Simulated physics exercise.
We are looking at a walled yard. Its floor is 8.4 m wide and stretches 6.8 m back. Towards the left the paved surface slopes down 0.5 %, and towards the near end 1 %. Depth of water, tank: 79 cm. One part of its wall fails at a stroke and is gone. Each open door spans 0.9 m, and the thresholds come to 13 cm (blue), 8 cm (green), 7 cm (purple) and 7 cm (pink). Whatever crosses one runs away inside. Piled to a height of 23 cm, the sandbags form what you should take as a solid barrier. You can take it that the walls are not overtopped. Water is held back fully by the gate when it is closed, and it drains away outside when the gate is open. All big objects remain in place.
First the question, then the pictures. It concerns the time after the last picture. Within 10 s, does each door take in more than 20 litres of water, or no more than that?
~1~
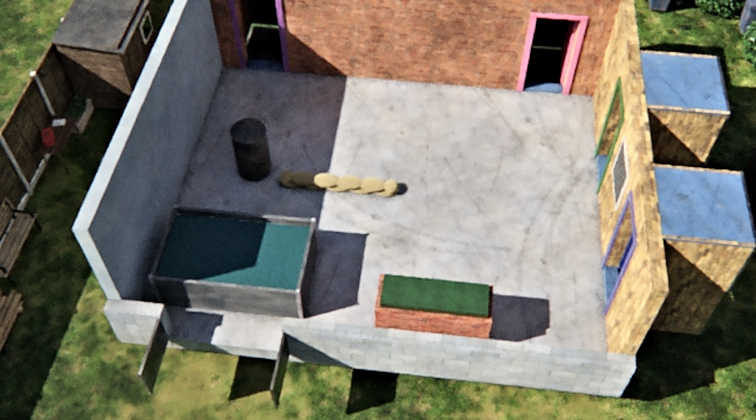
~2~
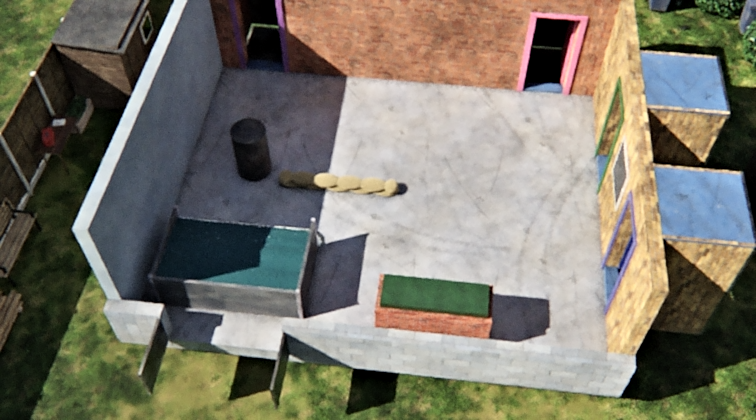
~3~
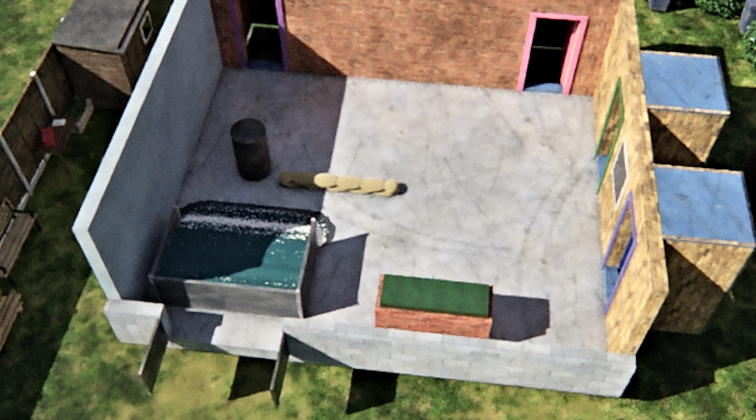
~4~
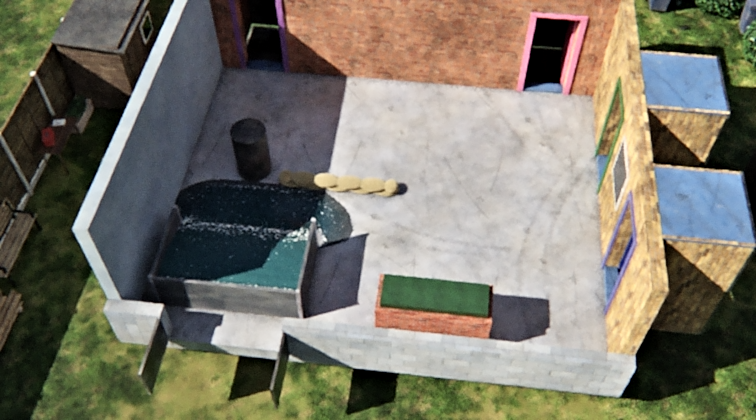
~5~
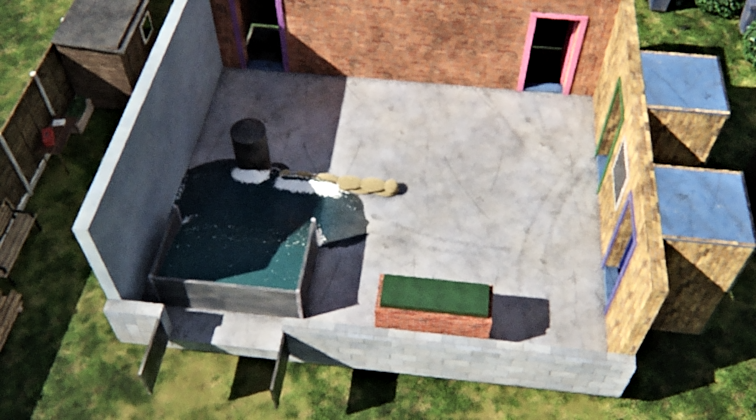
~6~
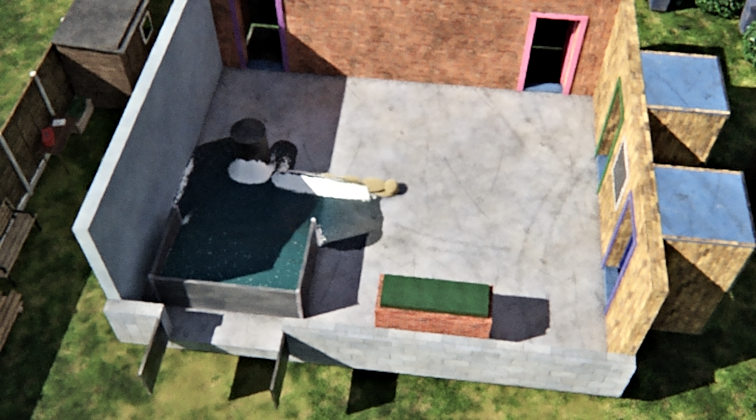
Result: Blue door: Beneath the limit; green door: Beneath the limit; purple door: Above the limit; pink door: Beneath the limit.
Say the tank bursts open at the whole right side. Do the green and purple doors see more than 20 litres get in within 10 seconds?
Green: Exceeding the limit; purple: Within the limit.
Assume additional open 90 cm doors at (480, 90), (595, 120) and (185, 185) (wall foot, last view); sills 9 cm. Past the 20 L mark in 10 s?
In turn: Under, below, over.
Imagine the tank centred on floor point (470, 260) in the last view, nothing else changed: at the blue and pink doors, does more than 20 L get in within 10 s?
So the blue door keeps within it and the pink door tops the limit.
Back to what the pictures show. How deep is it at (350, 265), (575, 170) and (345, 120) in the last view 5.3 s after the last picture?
Approximately 1, 3 and 4 centimetres, going through them in turn.
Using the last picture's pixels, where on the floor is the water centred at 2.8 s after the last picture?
Roughly (302, 185).
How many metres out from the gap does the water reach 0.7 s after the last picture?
It comes to some 5.0 metres.
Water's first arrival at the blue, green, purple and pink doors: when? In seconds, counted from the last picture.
Blue: 2.4 s; green: 3.0 s; purple: 0.6 s; pink: 3.2 s.
Then, 0.7 s after the last picture water covers 30 % of the floor and is deepest (48 cm) near (253, 184); blue door not reached, green door not reached, purple door 1 cm at the sill, 0 L in, pink door not reached.
Then, 1.5 s after the last picture water covers 50 % of the floor and is deepest (38 cm) near (223, 71); blue door not reached, green door not reached, purple door 26 cm at the sill, 36 L in, pink door not reached.
Then, 2.8 s after the last picture water covers 70 % of the floor and is deepest (22 cm) near (134, 323); blue door 8 cm at the sill, 0 L in, green door not reached, purple door 20 cm at the sill, 203 L in, pink door not reached.
Then, 5.3 s after the last picture water covers 90 % of the floor and is deepest (12 cm) near (600, 373); blue door 9 cm at the sill, 0 L in, green door 3 cm at the sill, 0 L in, purple door 9 cm at the sill, 271 L in, pink door 3 cm at the sill, 0 L in.
Then, 9.3 s after the last picture water covers 95 % of the floor and is deepest (14 cm) near (590, 371); blue door 7 cm at the sill, 0 L in, green door 5 cm at the sill, 2 L in, purple door 2 cm at the sill, 274 L in, pink door 3 cm at the sill, 0 L in.
